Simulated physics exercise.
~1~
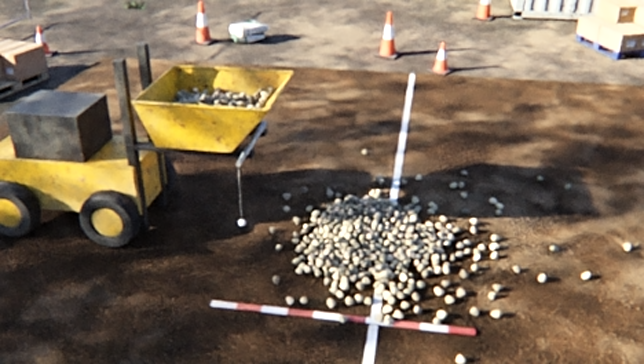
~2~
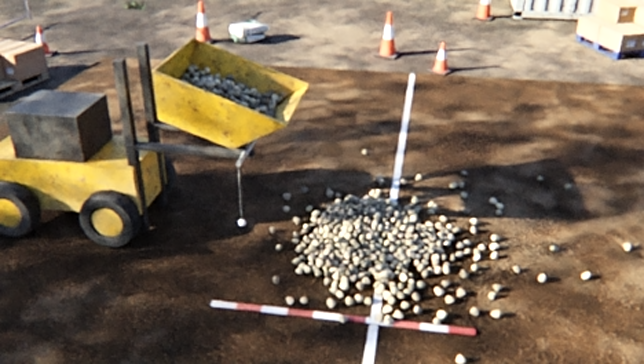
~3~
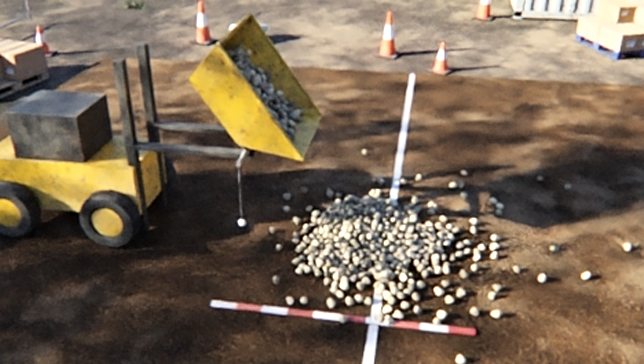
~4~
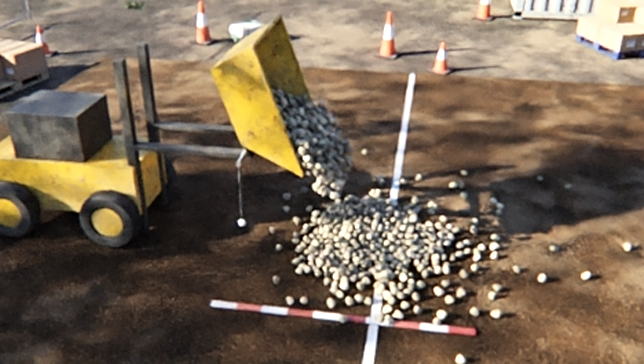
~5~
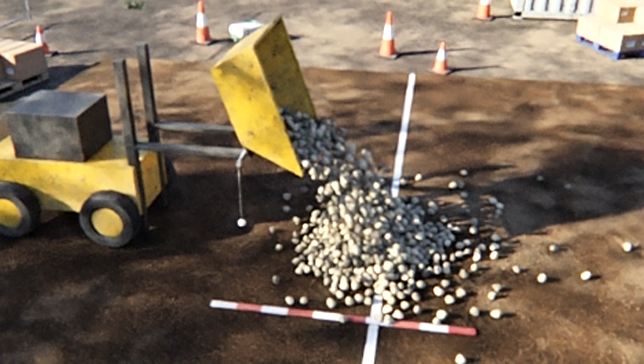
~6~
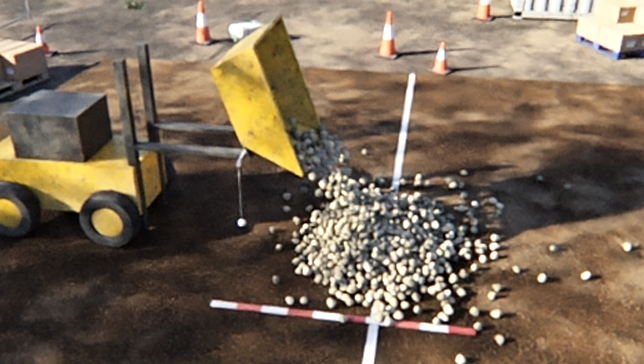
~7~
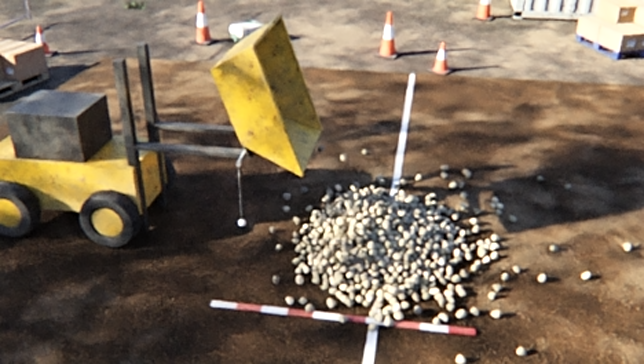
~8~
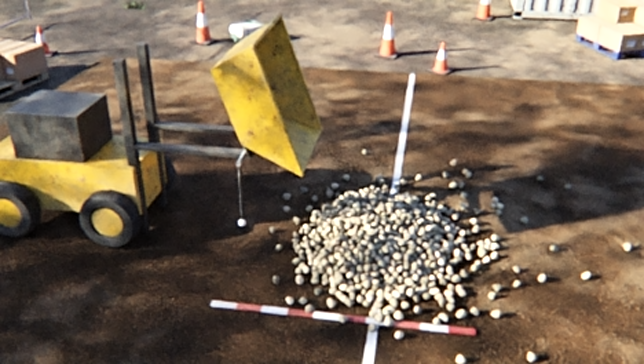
On bare brown ground, a yellow skip tips its stones onto a pile, ending empty.
